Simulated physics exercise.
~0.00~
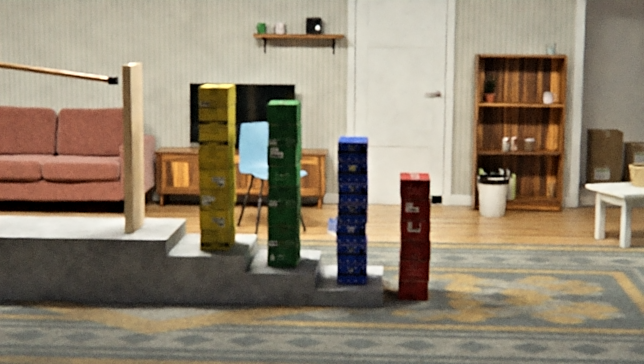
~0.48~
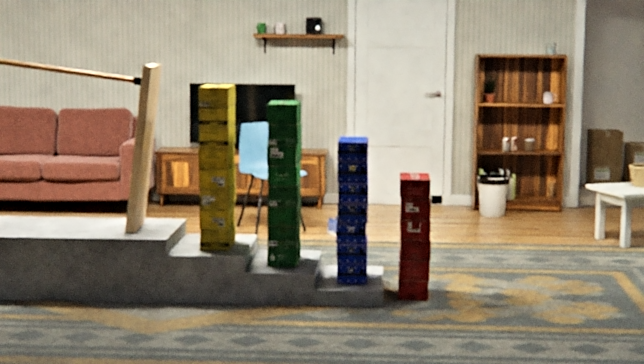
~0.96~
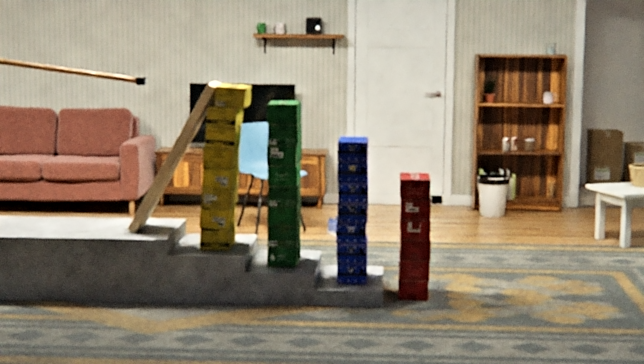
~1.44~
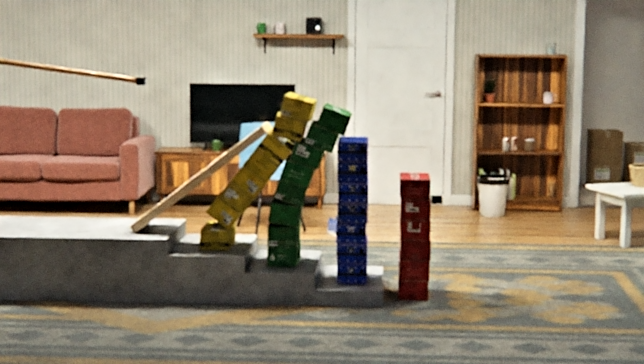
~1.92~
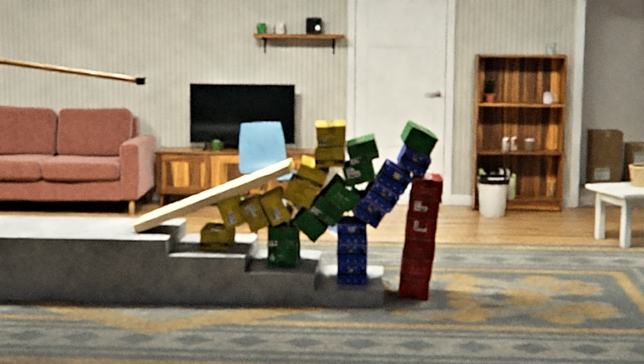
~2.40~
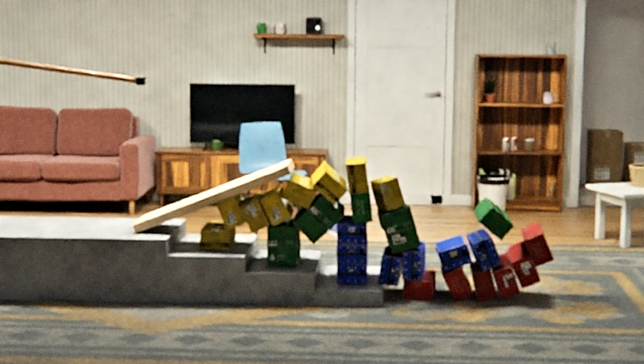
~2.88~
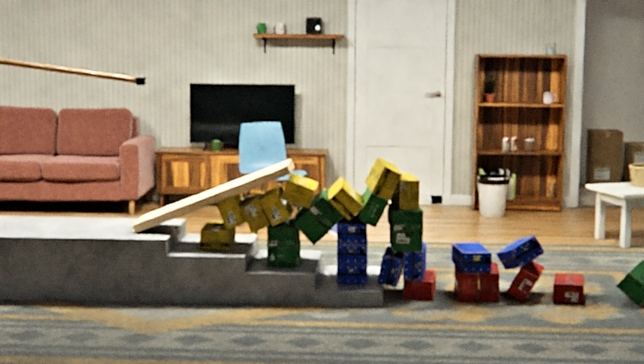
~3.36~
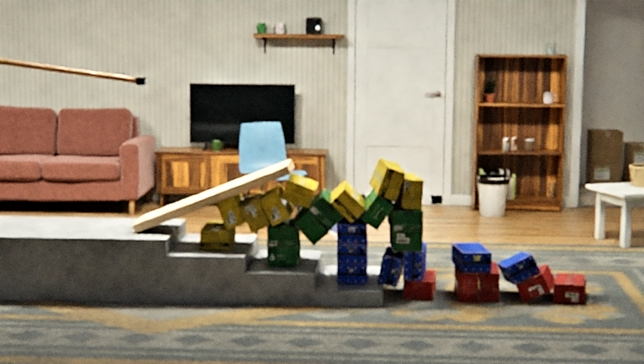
The clip opens in a living room, where yellow, green, blue and red columns of boxes stand on descending grey steps, beside an upright wooden board on the left. A long rod at the left nudges the board, which tips right and leans into the yellow column. The yellow boxes buckle against the green ones, which topple into the blue column, and that pushes over the red one. Blue and red boxes tumble onto the rug, and a green box rolls off to the right. At the end, the board rests slanted on a jumbled arch of yellow and green boxes, with short stumps still standing.
